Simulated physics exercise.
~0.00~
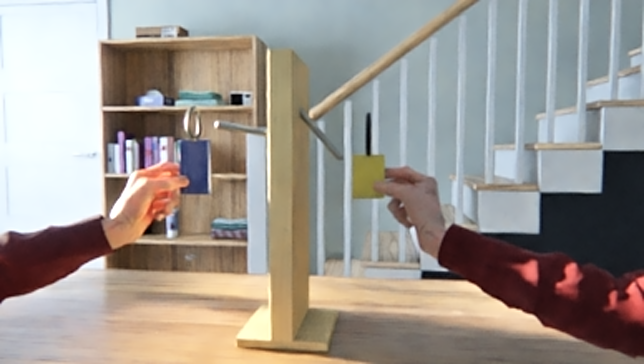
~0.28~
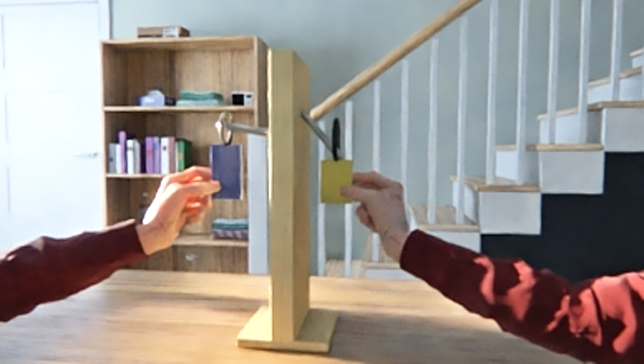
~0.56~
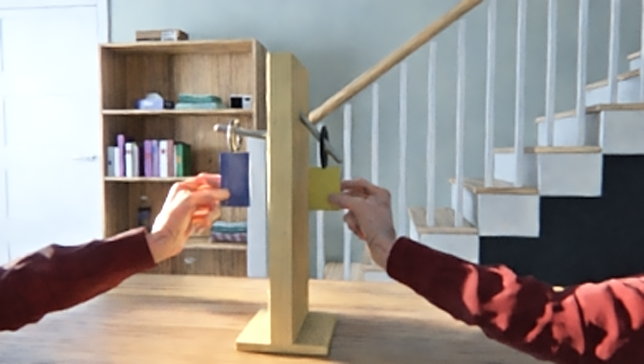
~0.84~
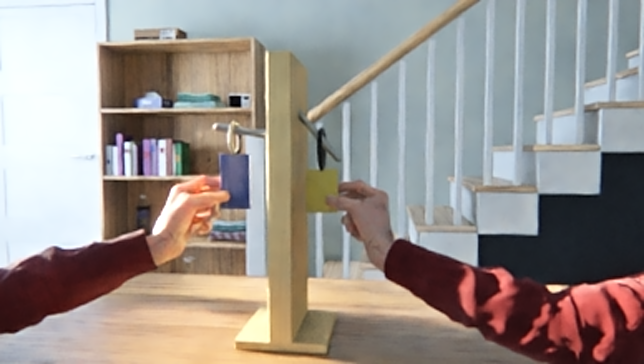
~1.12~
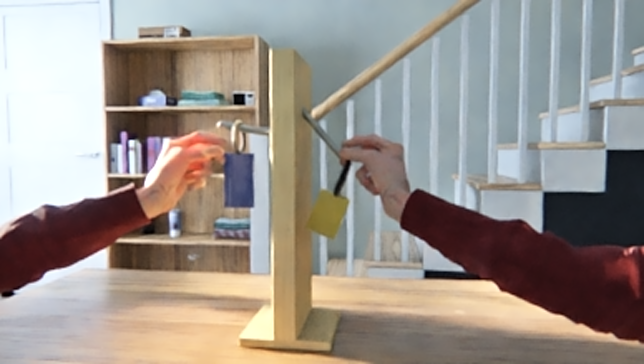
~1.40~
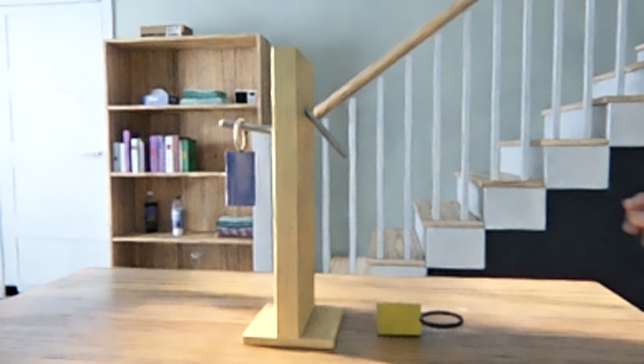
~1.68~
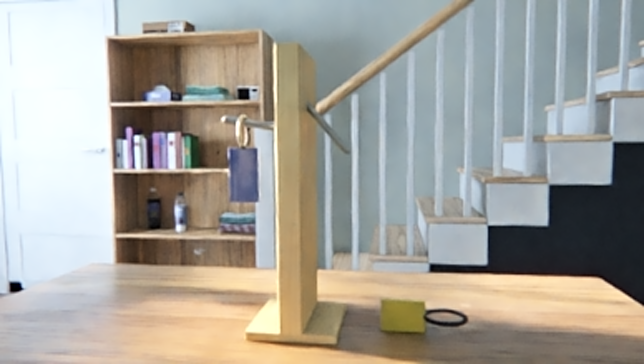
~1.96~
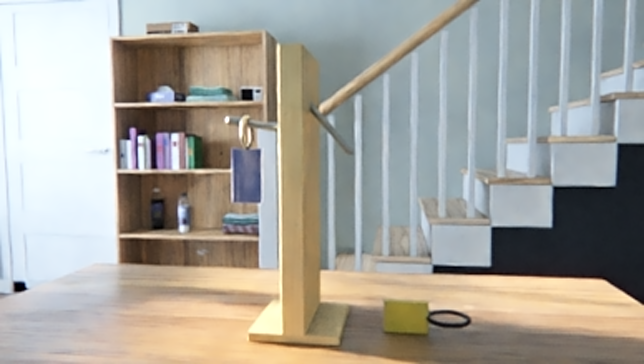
We see two hands bring a blue tag and a yellow tag to the pegs on either side of a wooden stand and let go; the blue tag stays hanging on the left, while the yellow one tilts, falls and ends lying on the table.
